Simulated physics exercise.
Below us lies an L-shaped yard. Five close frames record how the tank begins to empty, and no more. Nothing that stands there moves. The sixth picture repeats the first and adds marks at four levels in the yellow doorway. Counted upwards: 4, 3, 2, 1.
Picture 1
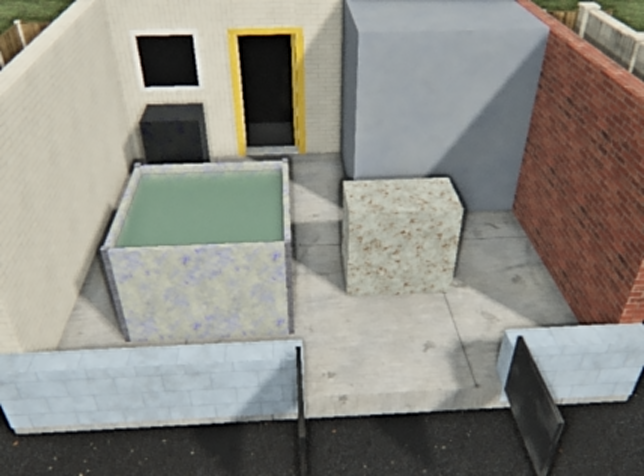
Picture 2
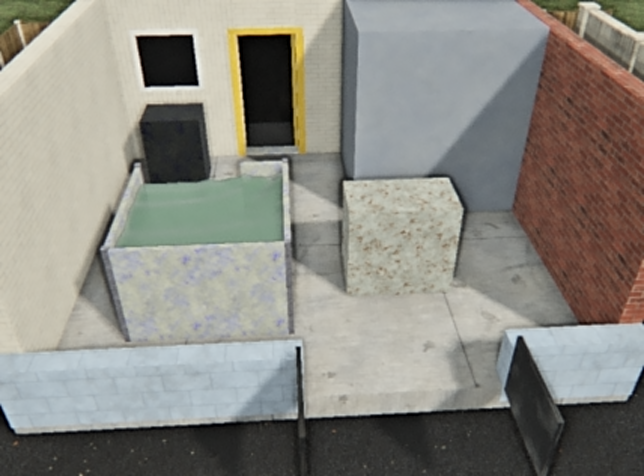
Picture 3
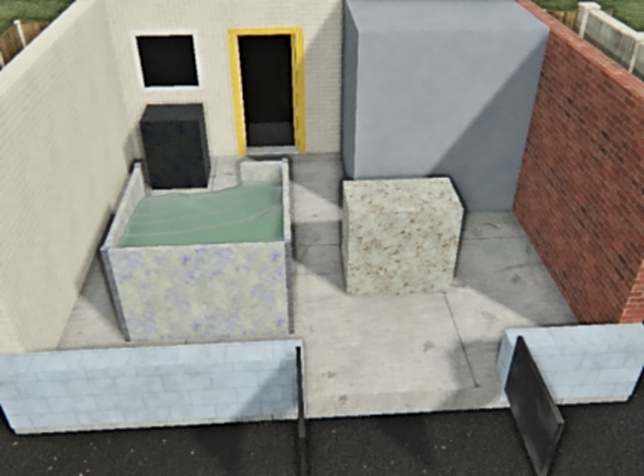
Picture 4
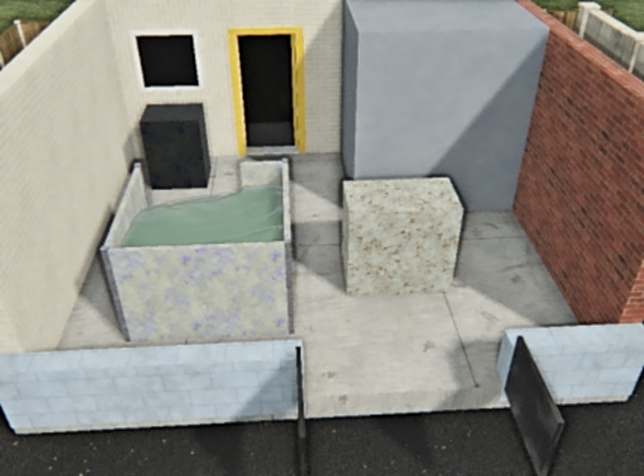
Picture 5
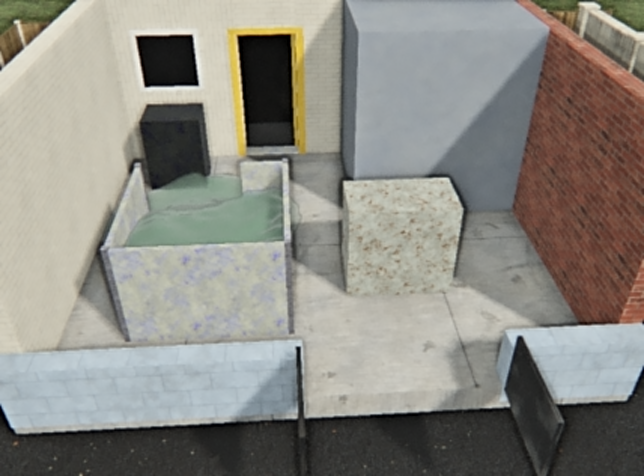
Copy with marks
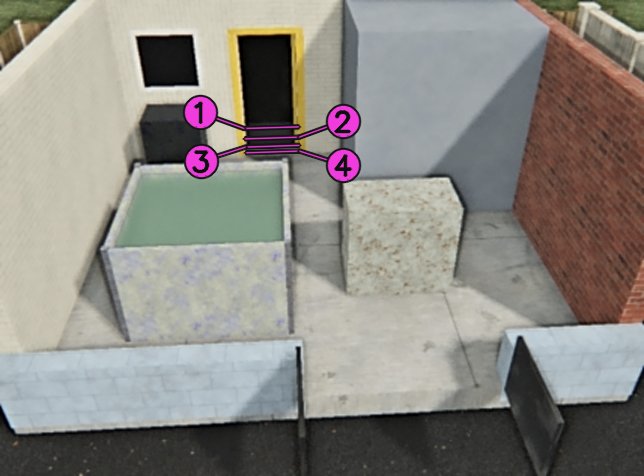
An L-shaped concrete yard, walled in cream and red brick, is seen from high above its pale blue front wall and open dark gate. A mottled tank of green water stands at left before a black box, with a speckled block at centre and a yellow doorway behind. The tank's far side opens, and the water sinks unevenly, rippling and spreading out behind it, while the camera stays still.
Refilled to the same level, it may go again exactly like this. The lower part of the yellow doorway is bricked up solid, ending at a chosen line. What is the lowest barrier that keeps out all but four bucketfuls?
1.
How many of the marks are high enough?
One of them.
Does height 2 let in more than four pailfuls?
Yes.
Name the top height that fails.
2.
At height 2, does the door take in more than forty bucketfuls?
No, it does not.
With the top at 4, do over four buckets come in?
Yes, that goes wrong.
On the marked copy, 1 at (271, 127); 2 at (272, 138); 3 at (272, 146); 4 at (272, 151); from the bottom up 4, 3, 2, 1.
Choosing 1, a bucket or two gets in.
Choosing 2, some 15 bucketfuls get in.
Choosing 3, dozens of bucketfuls pour in.
Choosing 4, dozens of bucketfuls pour in.
